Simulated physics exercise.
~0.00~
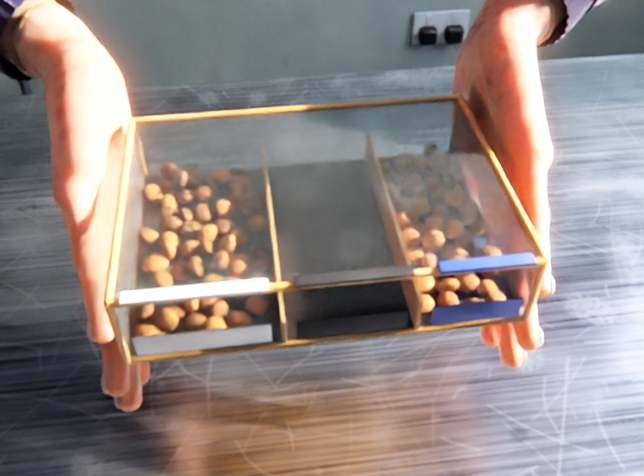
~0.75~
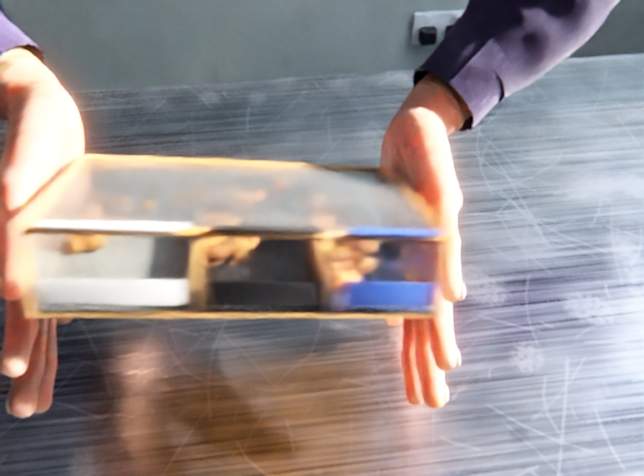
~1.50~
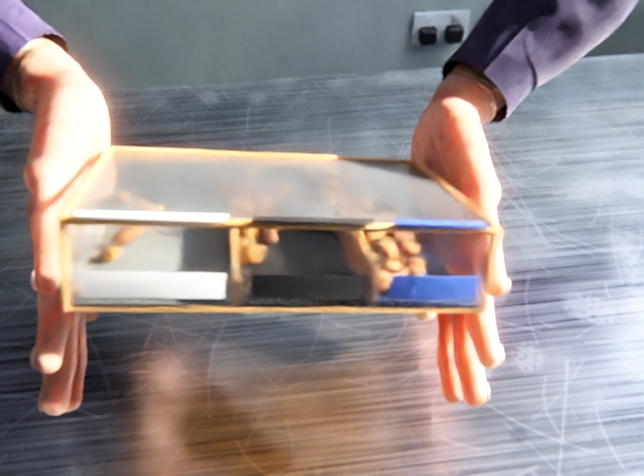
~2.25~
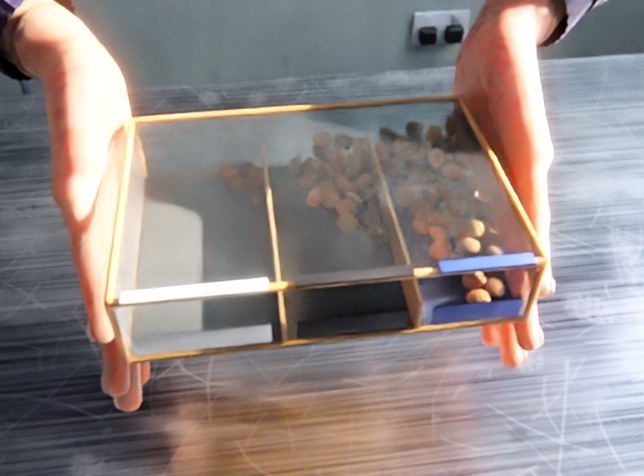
Two hands in dark purple sleeves hold a clear, gold-edged box above a scratched metallic tabletop, seen from the front and slightly above, with a grey wall and socket behind. The box has three compartments marked white, black and blue from left to right, and small round brown pieces fill the two outer ones. The hands move the box left and tip it, and the pieces blur as they shift. The box then moves right, still tilted. Finally it returns to its starting place, with most pieces in the blue section, some in the black and few in the white.
